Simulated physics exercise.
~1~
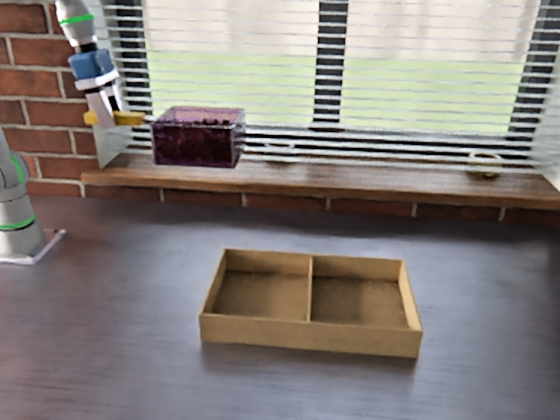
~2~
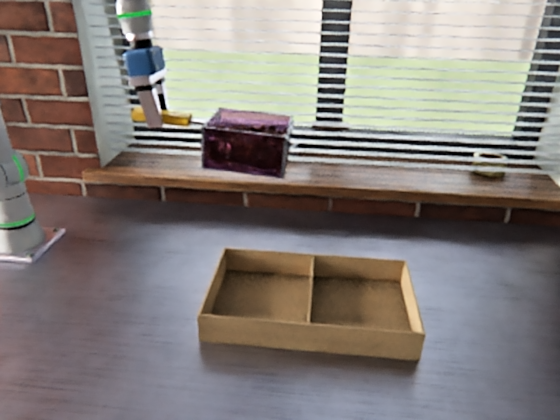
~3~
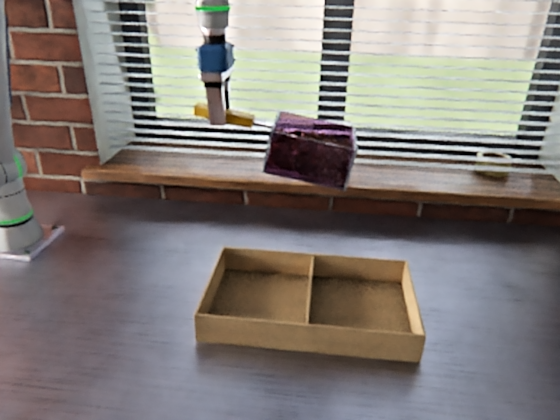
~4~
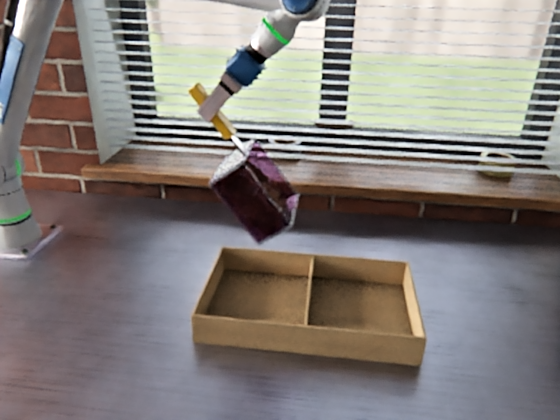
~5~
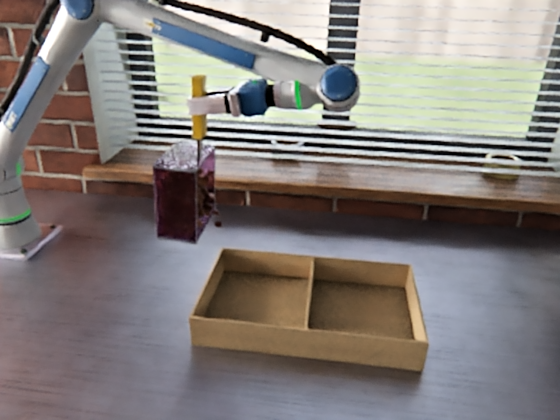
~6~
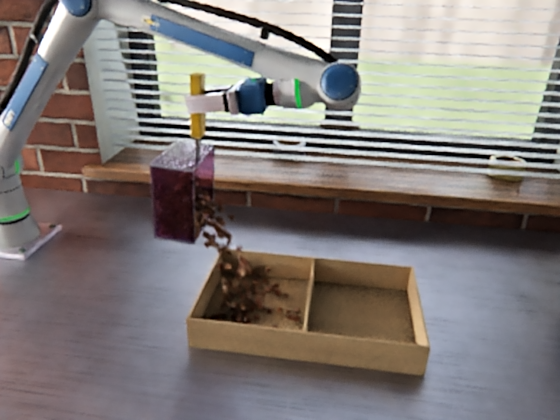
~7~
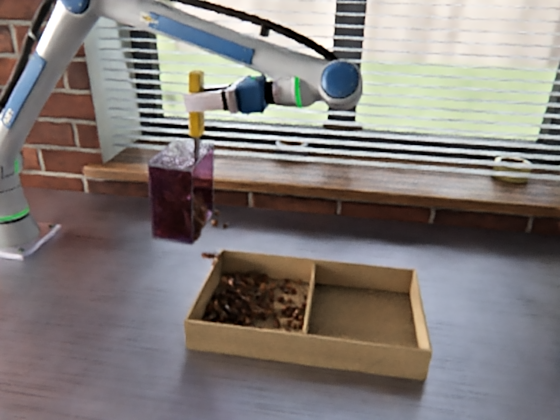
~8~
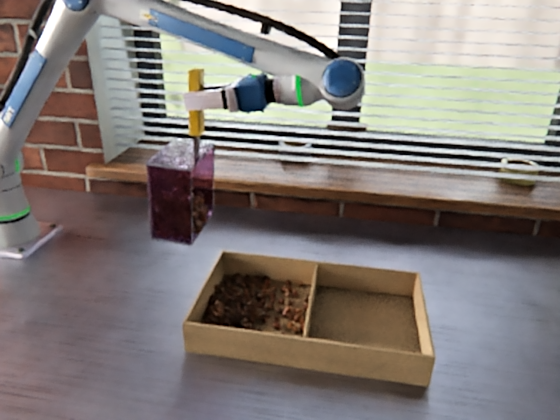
A robot arm carries a clear purple box from the windowsill, tips it and pours brown pellets into a tray's left compartment.
